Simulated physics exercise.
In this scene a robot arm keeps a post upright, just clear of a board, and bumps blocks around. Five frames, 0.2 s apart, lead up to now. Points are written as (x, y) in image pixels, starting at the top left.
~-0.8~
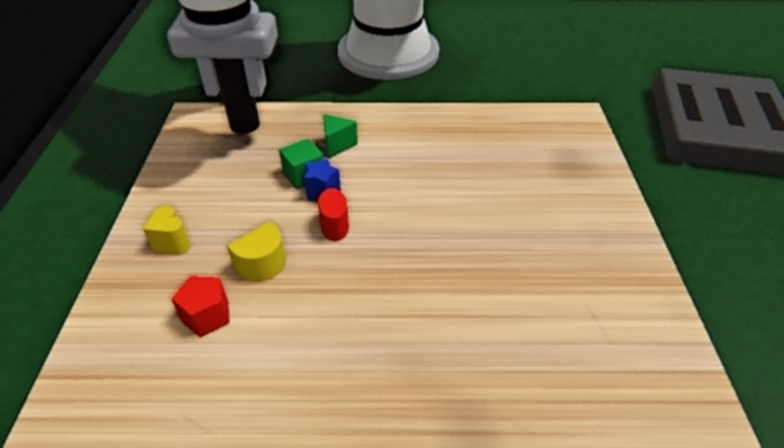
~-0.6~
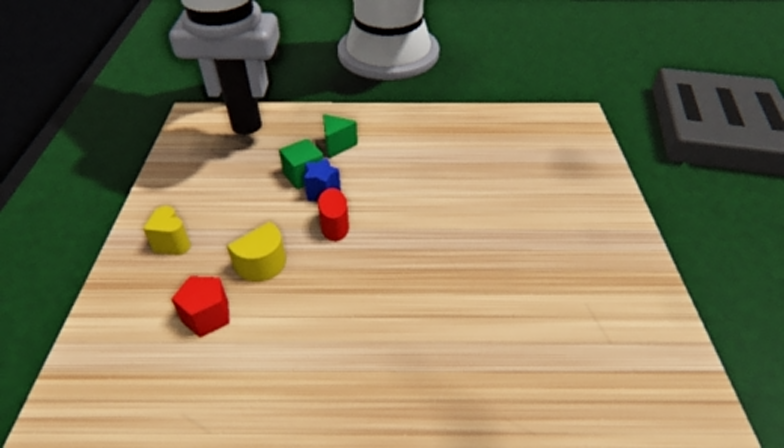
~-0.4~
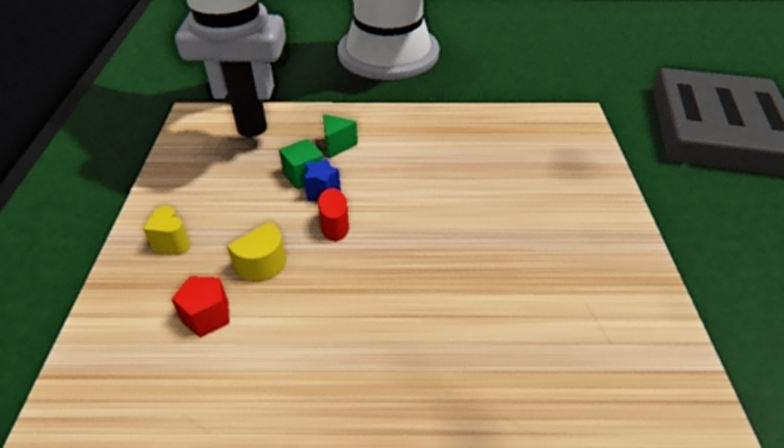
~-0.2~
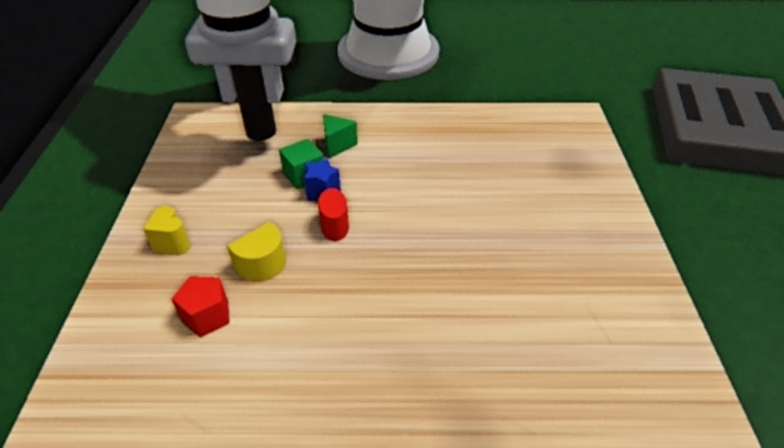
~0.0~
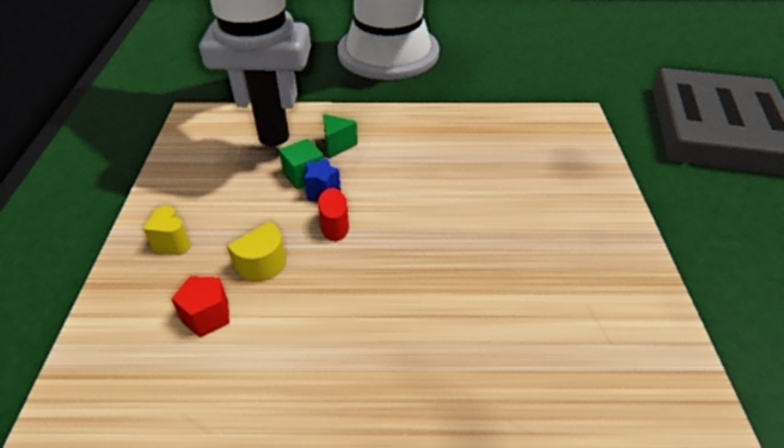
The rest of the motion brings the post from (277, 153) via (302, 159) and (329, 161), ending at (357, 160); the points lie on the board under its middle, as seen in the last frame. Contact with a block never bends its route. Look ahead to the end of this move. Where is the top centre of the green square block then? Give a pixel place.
In the picture, it is at (318, 158).
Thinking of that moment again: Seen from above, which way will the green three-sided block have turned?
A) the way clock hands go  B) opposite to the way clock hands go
B - opposite to the way clock hands go.
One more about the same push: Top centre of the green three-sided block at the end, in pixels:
Its top face will be centred at roughly (356, 120).
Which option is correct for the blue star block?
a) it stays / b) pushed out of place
The one that fits is b, pushed out of place.
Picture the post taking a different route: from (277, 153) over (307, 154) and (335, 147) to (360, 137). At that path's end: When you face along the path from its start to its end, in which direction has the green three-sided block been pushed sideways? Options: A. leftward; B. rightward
Letter A.
The first path, step by step. One third of the way, post at (300, 144); green square block at (306, 154), turned 20° clockwise; blue star block at (322, 172).
Two thirds of the way, post at (329, 146); green square block at (318, 158), turned 40° clockwise; blue star block at (326, 179), turned 15° clockwise; red oval block at (333, 206); green three-sided block at (343, 122), turned 35° anticlockwise.
At the end, post at (356, 145); green square block at (318, 158), turned 40° clockwise; blue star block at (326, 179), turned 15° clockwise; red oval block at (333, 206); green three-sided block at (356, 120), turned 90° anticlockwise.
